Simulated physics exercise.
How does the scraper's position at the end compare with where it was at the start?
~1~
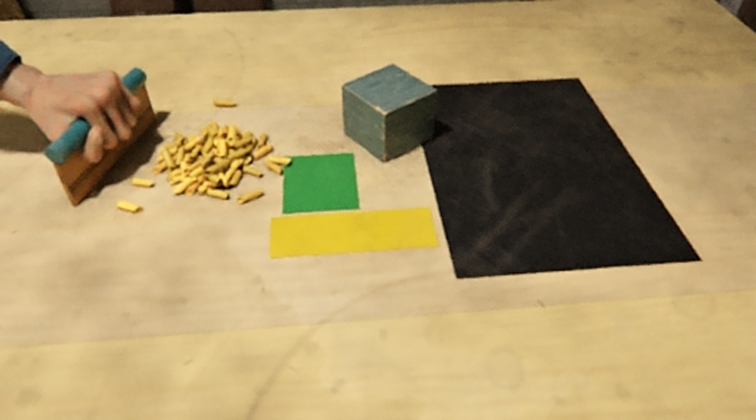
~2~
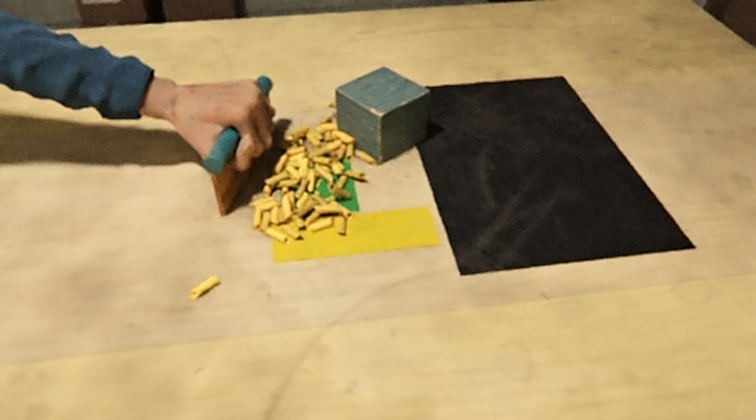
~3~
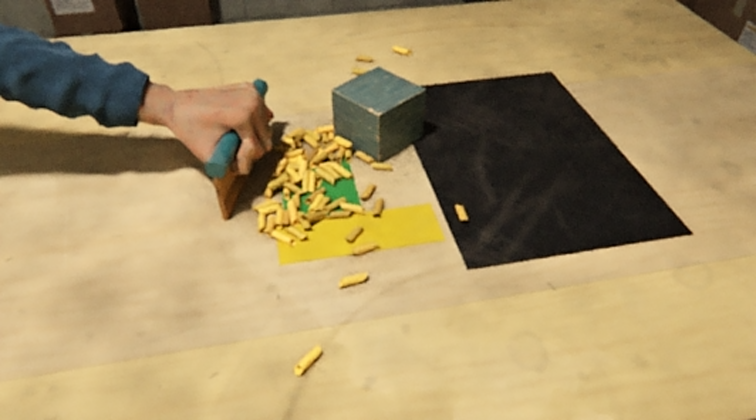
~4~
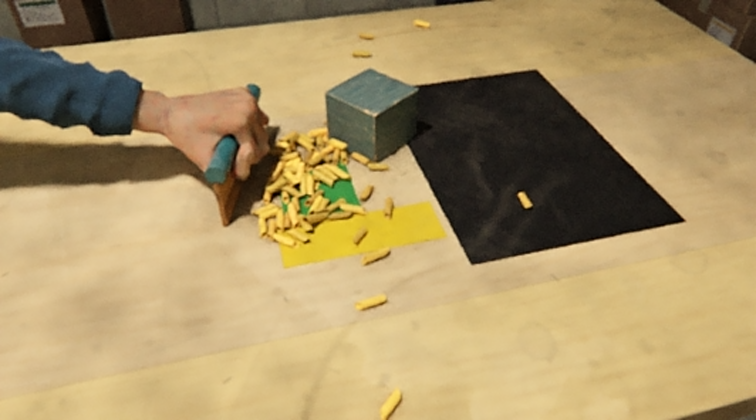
It starts near the left edge of the table and ends further right, close to the green and yellow sheets.
